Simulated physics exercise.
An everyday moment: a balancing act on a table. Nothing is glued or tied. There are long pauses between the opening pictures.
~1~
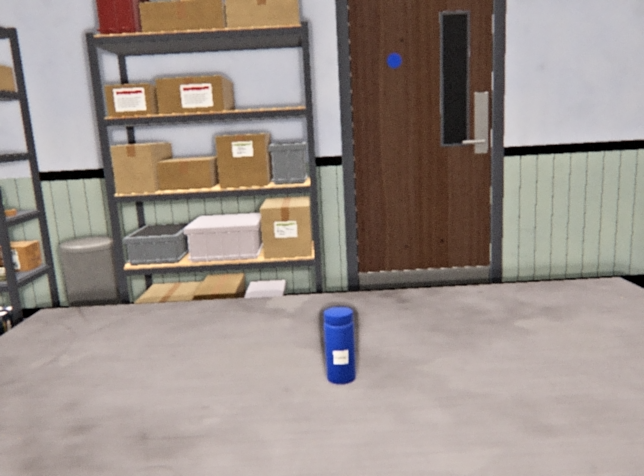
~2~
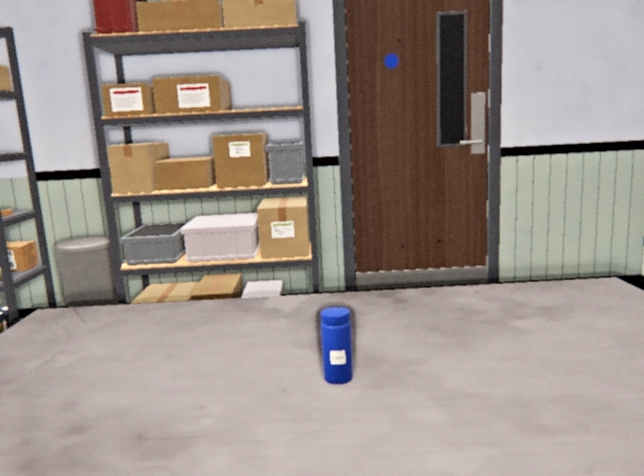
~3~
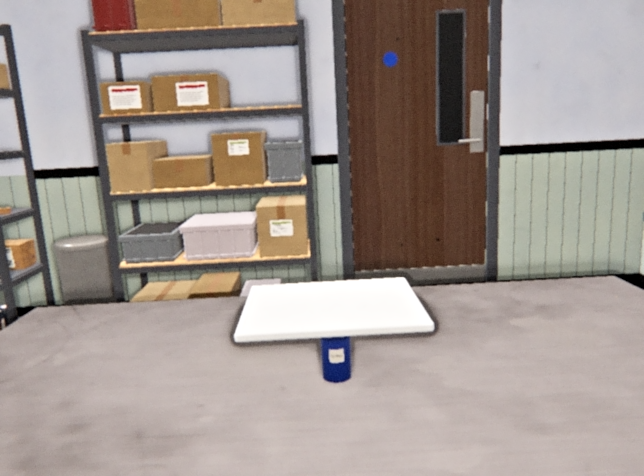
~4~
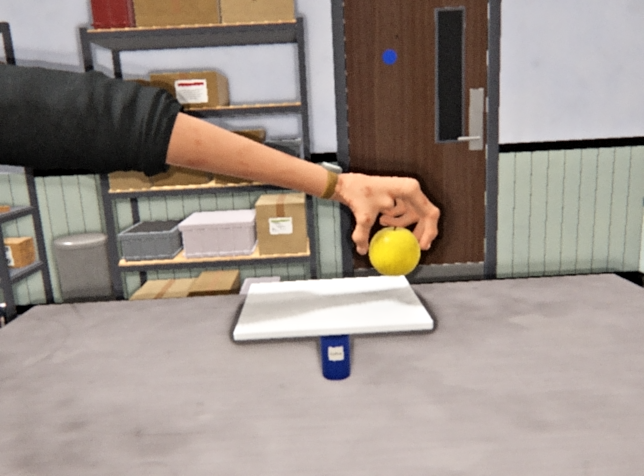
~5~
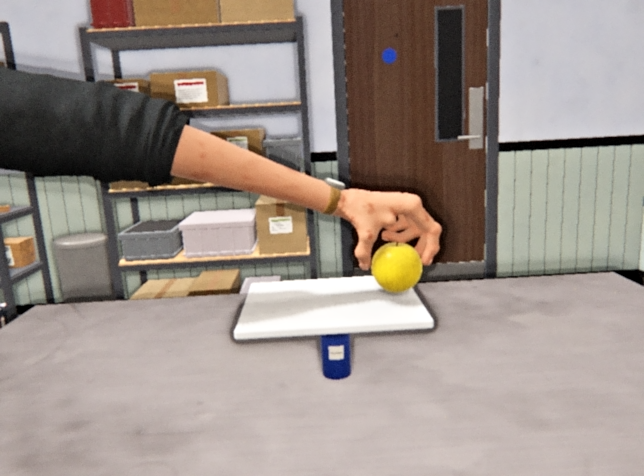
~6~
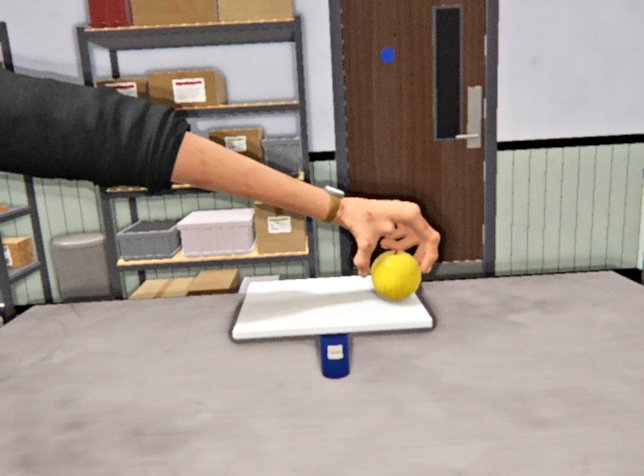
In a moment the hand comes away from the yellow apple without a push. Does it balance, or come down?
The stack comes apart.
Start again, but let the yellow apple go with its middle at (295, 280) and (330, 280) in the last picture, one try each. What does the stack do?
In the first case it comes apart; in the second case it holds.
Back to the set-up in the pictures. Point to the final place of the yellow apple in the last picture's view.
Near (445, 355).
Then, 0.40 s on from there, yellow apple now fallen; white lid turned 53° from how it was put.
Then, 0.50 s on from there, white lid turned 59° from how it was put.
Then, 0.70 s on from there, white lid now fallen; blue shaker turned 48° from how it was put.
Then, 0.80 s on from there, blue shaker now fallen.
In the end, fallen, yellow apple, blue shaker and white lid. At the end, from the last picture's camera, yellow apple near (445, 355). The stack gives way.
